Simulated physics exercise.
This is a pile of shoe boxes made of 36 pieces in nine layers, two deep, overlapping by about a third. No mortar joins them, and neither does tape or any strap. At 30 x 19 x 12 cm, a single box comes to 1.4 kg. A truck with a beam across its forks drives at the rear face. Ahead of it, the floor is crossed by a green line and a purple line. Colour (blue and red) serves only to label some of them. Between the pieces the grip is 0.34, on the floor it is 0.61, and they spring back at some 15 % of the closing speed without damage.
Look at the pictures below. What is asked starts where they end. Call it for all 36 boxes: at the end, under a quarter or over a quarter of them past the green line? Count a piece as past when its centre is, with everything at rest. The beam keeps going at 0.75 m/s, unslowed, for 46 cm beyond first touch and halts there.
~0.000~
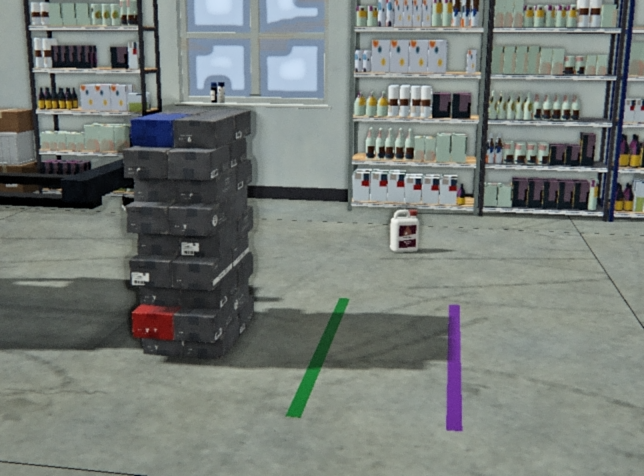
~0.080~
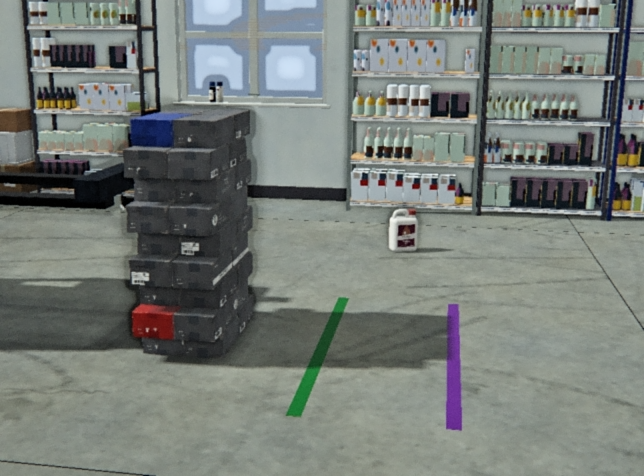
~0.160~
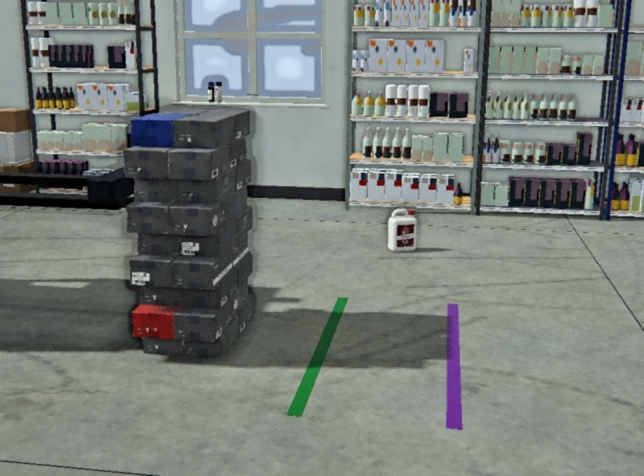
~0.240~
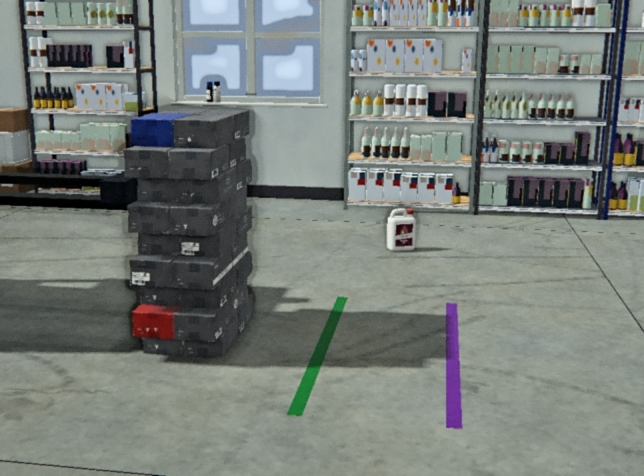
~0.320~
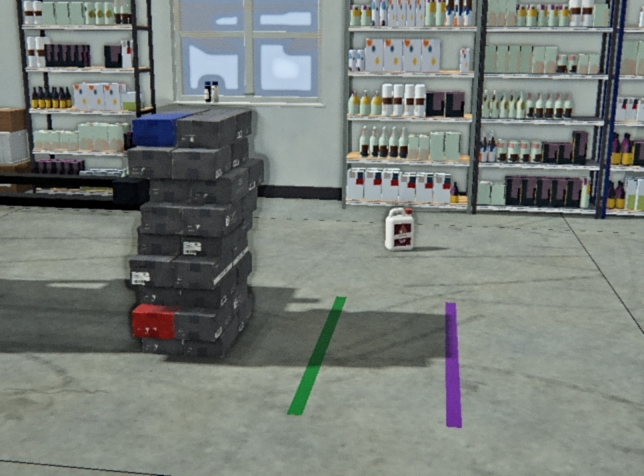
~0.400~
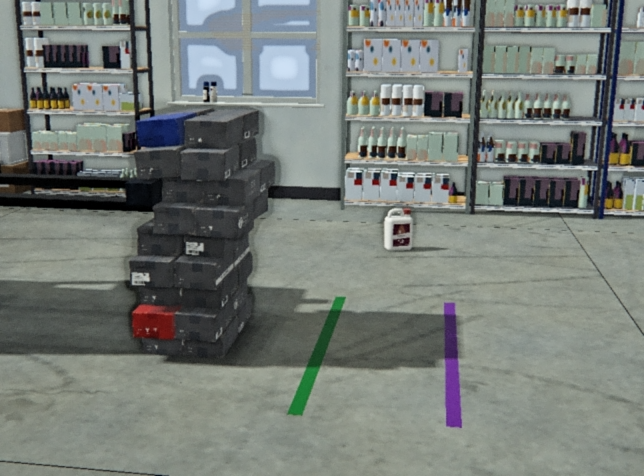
At the end, over a quarter of them.
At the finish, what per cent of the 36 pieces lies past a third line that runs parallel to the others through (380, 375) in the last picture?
Close to 20 in a hundred.
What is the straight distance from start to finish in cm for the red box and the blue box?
Red: About 0 cm, blue: About 30 cm.
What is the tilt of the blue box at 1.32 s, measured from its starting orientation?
Tilt: Approx. 80°.
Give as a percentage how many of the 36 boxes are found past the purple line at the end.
That would be roughly 10 percent of them.
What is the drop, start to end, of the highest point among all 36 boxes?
Something like 14 cm, give or take.
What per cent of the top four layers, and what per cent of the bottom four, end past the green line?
From above it's 60%, from below it's 10%.
After 0.60 s, none of the 36 boxes past the green line, 26 disturbed; blue box leaning 19°.
After 0.88 s, 6 of the 36 boxes past the green line; blue box leaning 57°, 16 cm lower.
After 1.32 s, 13 of the 36 boxes past the green line; blue box on its side.
At rest (2.7 s), 14 of the 36 boxes past the green line; blue box leaning 73°, 27 cm lower; red box unmoved. That is 39 per cent. As the last picture would show them, middles, blue box near (198, 188), red box near (164, 315).
